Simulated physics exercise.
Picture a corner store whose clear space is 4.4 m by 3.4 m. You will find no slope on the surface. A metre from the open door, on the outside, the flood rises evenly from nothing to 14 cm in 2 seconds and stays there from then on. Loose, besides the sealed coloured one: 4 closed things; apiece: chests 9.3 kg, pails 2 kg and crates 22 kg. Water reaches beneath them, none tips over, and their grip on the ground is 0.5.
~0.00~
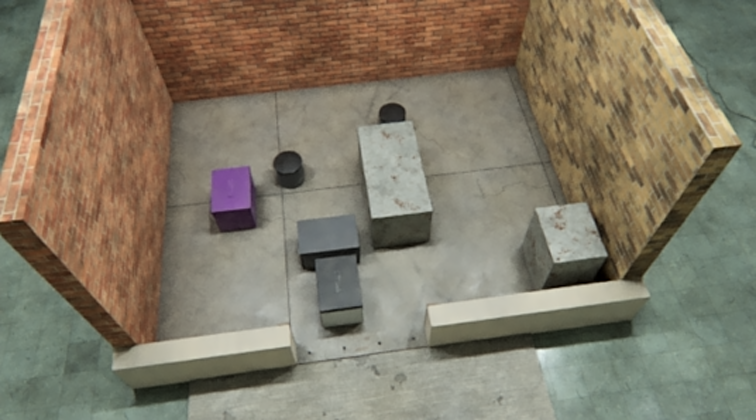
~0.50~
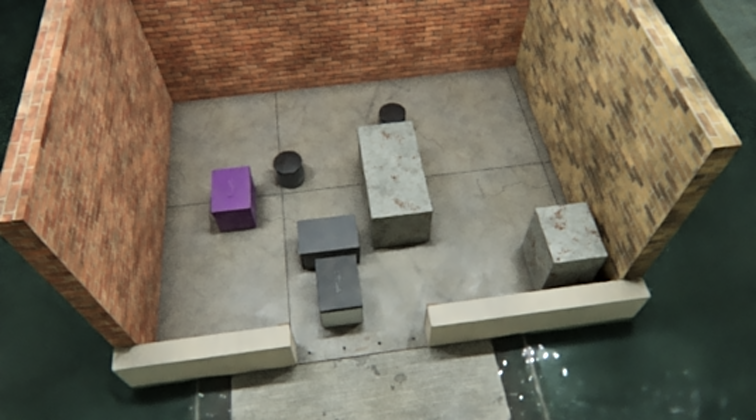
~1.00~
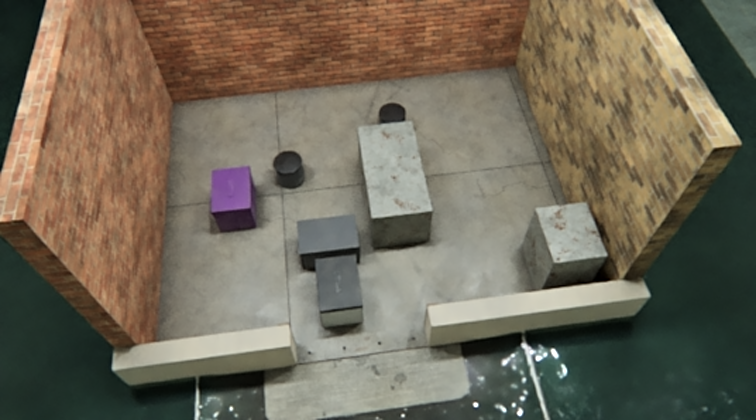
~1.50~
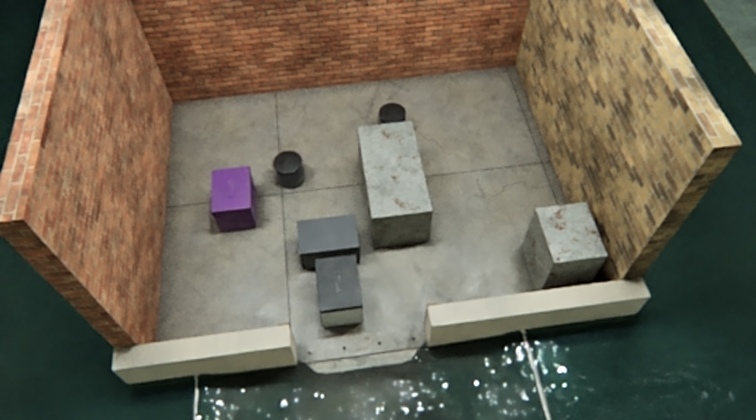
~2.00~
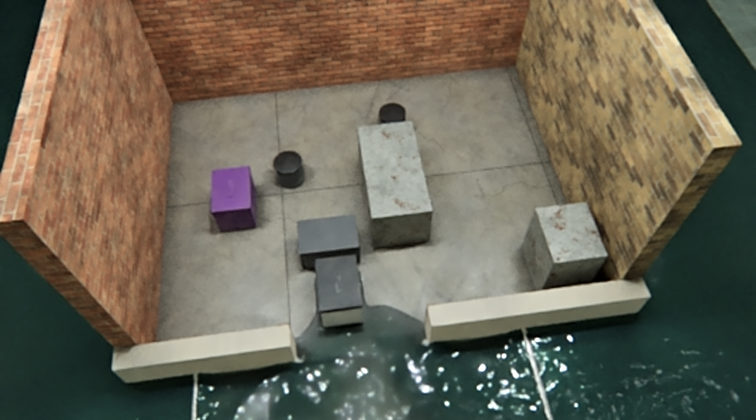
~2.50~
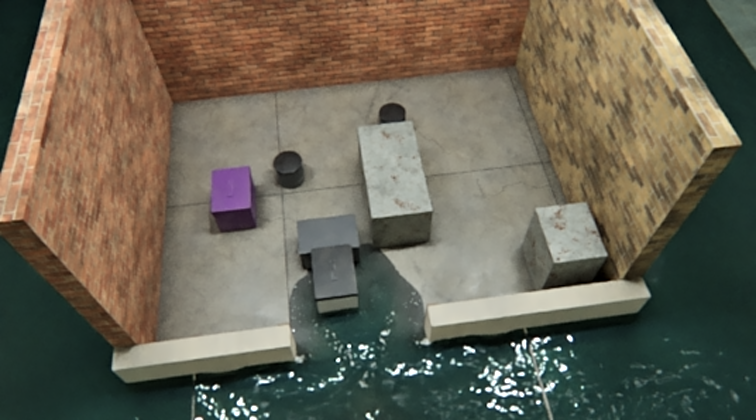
Brick-walled corner store, dark water spreading outside, covering the front walkway, then entering through the doorway and slightly shifting the nearest box.
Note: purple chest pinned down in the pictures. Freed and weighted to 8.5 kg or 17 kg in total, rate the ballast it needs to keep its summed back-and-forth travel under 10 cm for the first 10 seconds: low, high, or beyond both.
High.
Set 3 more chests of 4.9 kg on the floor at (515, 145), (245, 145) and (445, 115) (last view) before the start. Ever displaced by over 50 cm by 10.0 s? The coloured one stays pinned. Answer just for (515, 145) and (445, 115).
First exceeds it, then stays inside.
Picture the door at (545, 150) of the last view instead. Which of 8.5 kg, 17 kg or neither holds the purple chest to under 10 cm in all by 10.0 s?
Then the lighter mass works.
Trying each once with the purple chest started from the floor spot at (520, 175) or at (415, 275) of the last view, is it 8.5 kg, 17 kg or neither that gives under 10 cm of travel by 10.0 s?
Only the heavy mass does it, then neither mass does it.
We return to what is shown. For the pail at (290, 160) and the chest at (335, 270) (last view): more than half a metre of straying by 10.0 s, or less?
Respectively: Threshold not reached and threshold exceeded.
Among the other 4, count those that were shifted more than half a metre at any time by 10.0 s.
2.
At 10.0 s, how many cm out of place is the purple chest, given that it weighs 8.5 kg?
I'd put it at roughly 60 cm.
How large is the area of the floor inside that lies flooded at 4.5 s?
Wet area: Approx. 7.5 m2.
After 3.5 s the purple chest would be 0 cm from its start with 8.5 kg and 0 cm from its start with 17 kg; 0 cm of water round it then.
After 4.5 s the purple chest would be 0 cm from its start with 8.5 kg and 0 cm from its start with 17 kg; 2 cm of water round it then.
After 7.0 s the purple chest would be 0 cm from its start with 8.5 kg and 0 cm from its start with 17 kg; 3 cm of water round it then.
After 10.0 s the purple chest would be 60 cm from its start with 8.5 kg and 0 cm from its start with 17 kg; 5 cm of water round it then.
